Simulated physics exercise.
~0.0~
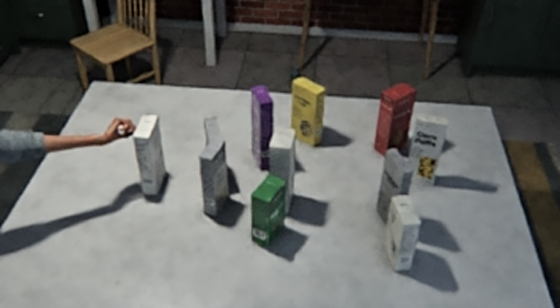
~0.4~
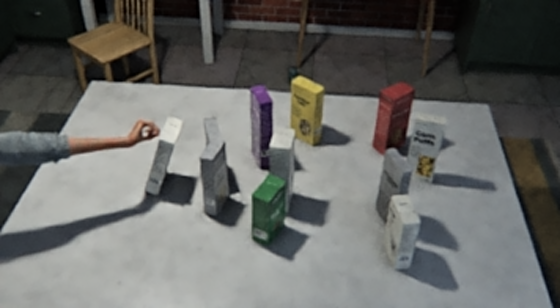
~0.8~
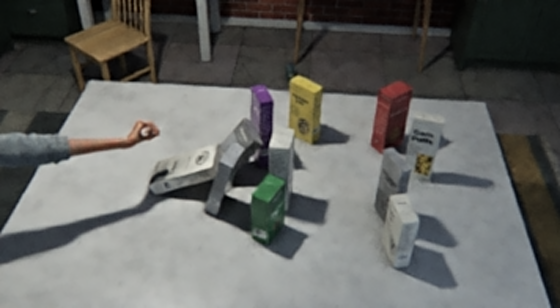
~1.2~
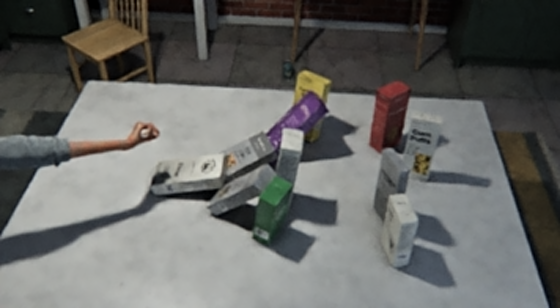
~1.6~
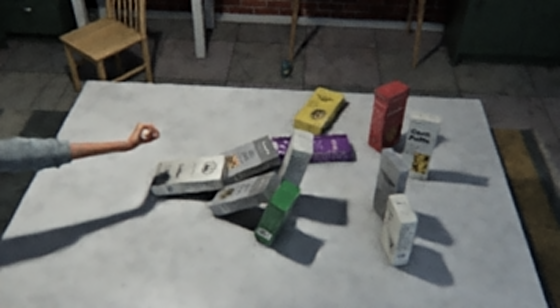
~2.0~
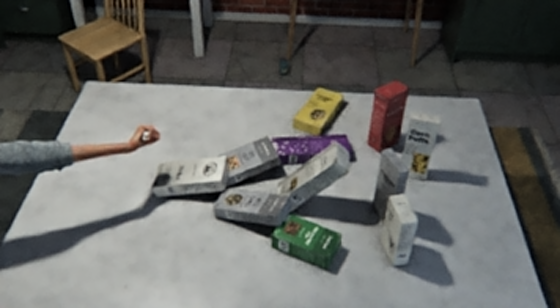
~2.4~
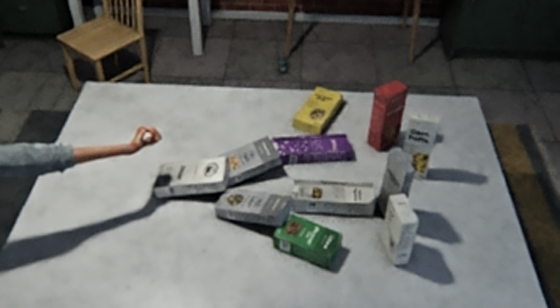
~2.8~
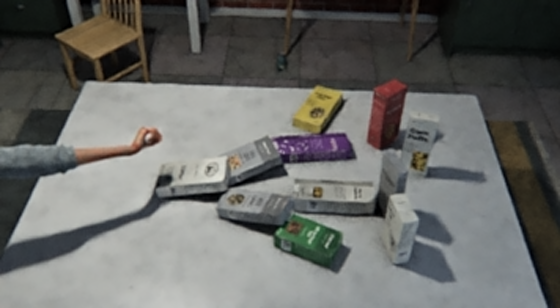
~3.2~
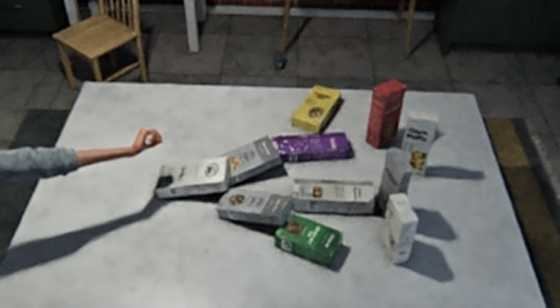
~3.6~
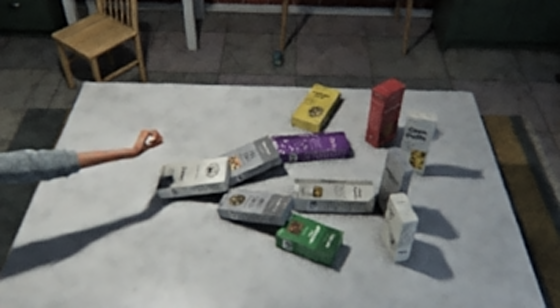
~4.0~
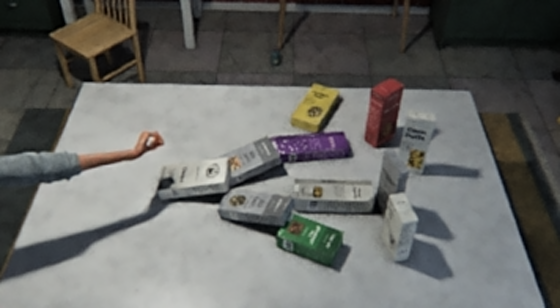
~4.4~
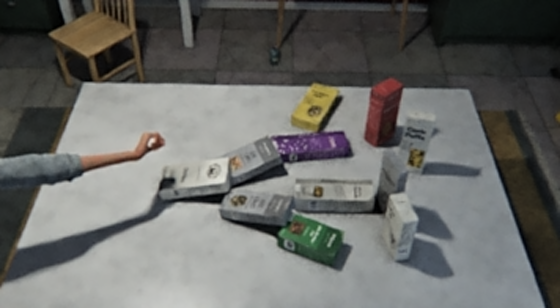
A row of cereal boxes toppled across a table after a hand tipped the white one at the left, knocking down grey boxes, then the purple, yellow and green ones, while the red box and three others at the right stayed standing.
